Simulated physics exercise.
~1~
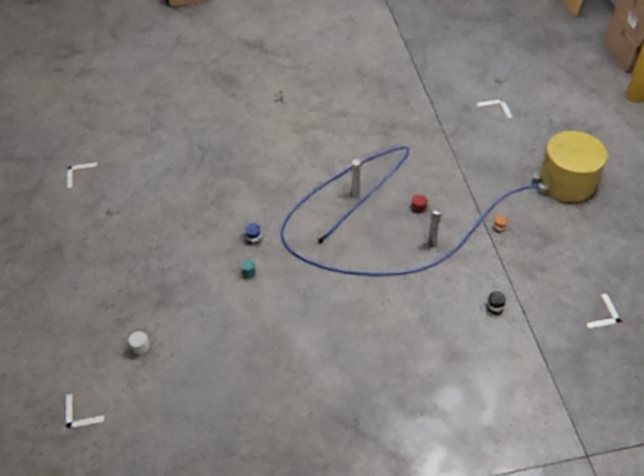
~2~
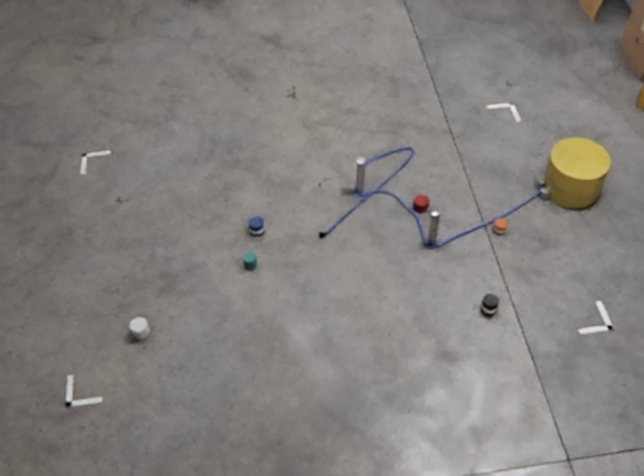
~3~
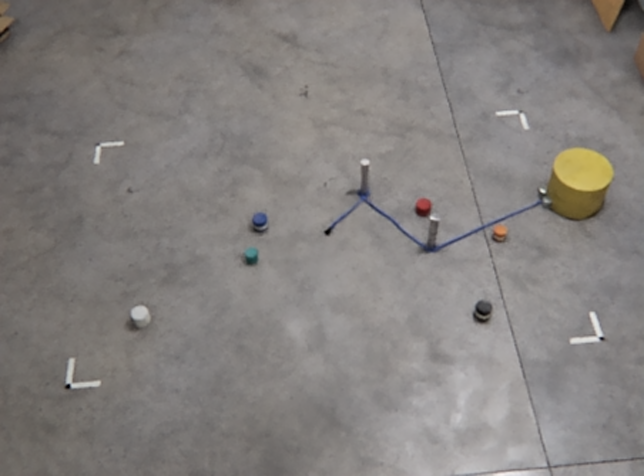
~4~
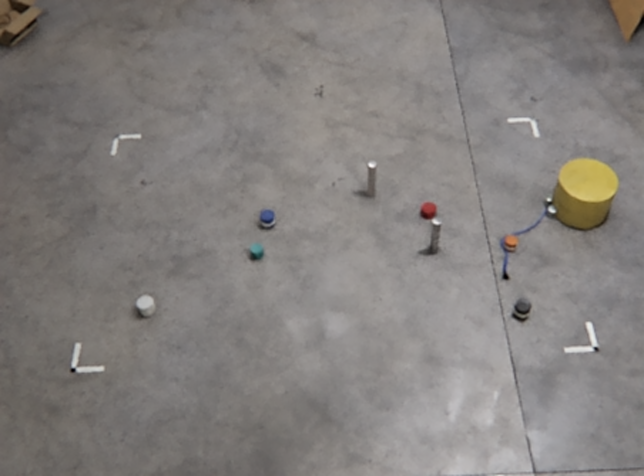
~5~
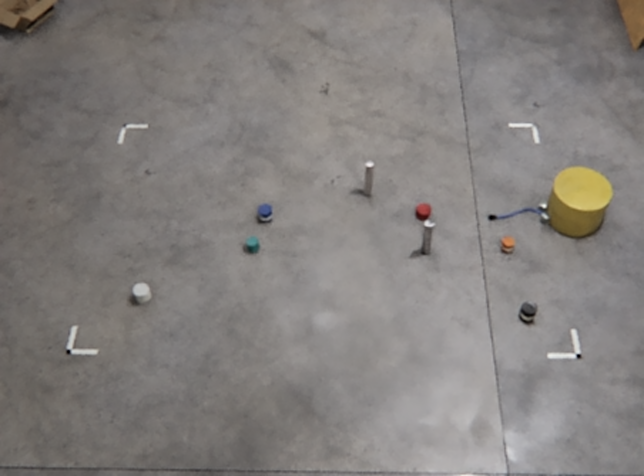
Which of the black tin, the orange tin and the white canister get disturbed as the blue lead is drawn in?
The black tin and the orange tin are both moved from their spots, the orange one only slightly. The white canister stays where it is.
